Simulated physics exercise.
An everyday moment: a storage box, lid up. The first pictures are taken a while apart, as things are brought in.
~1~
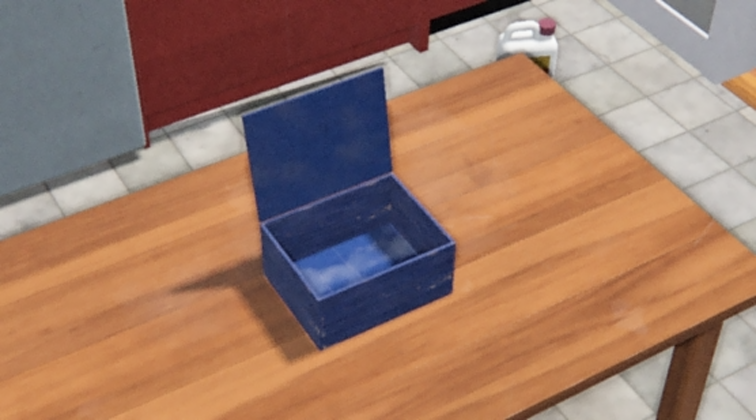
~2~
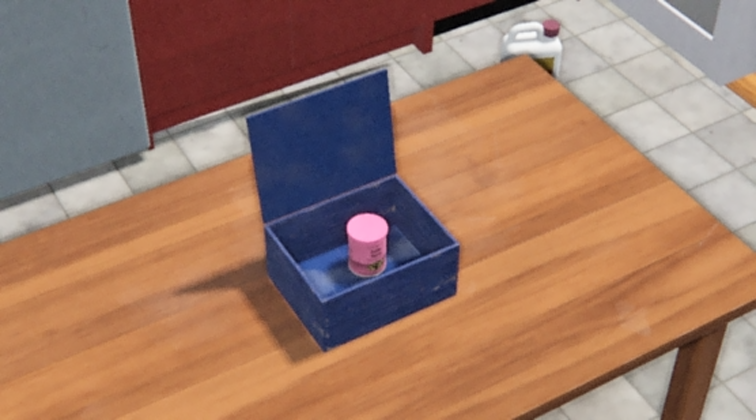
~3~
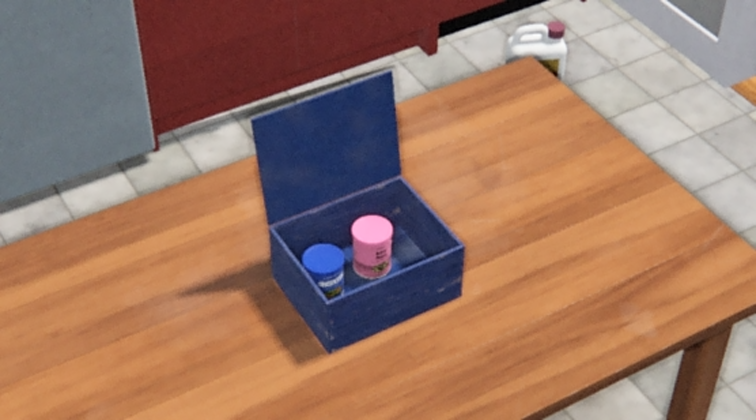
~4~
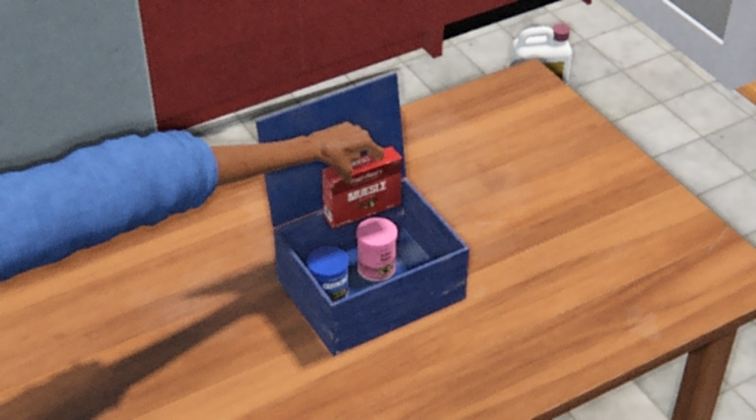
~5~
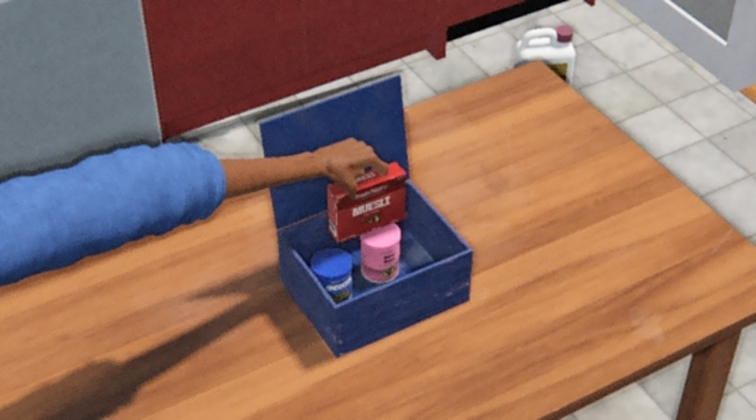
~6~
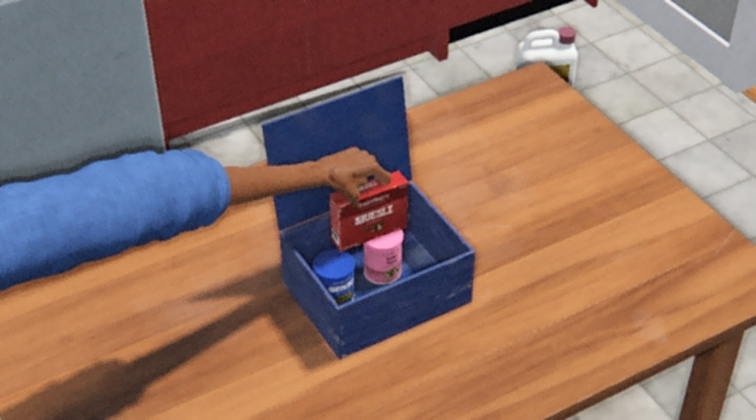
A hand lowers a red packet into a blue box holding pink and blue tins.
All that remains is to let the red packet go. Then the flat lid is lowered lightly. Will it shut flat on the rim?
The lid sits on the rim.
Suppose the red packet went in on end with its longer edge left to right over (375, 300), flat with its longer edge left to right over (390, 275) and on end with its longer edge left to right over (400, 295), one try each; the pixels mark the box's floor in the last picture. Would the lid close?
First, it will not close; second, it is held up; third, it stays ajar.
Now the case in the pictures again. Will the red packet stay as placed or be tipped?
It tips.
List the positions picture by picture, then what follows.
The last thing is not in view yet, in the first frame.
The last thing is not in view yet; pink tin (367, 246), in the second frame.
The last thing is not in view yet; pink tin (372, 248), in the third frame.
On its way; red packet (362, 188); pink tin (377, 250), in the fourth frame.
On its way; red packet (367, 202); pink tin (380, 252), in the fifth frame.
Put in, still held; red packet (369, 211); pink tin (383, 253), in the sixth frame.
Then, 1.30 s on from there, lid 81° above the rim.
Then, 1.80 s on from there, lid 45° above the rim; red packet turned 25° from how it was put near (376, 220).
Then, 2.00 s on from there, lid 18° above the rim; red packet on its side near (393, 262).
Then, 2.10 s on from there, lid 3° above the rim; red packet upside down near (410, 289).
In the end, lid shut; toppled in the box, red packet; the other 2 unmoved. At the end, from the last picture's camera, red packet near (412, 291).
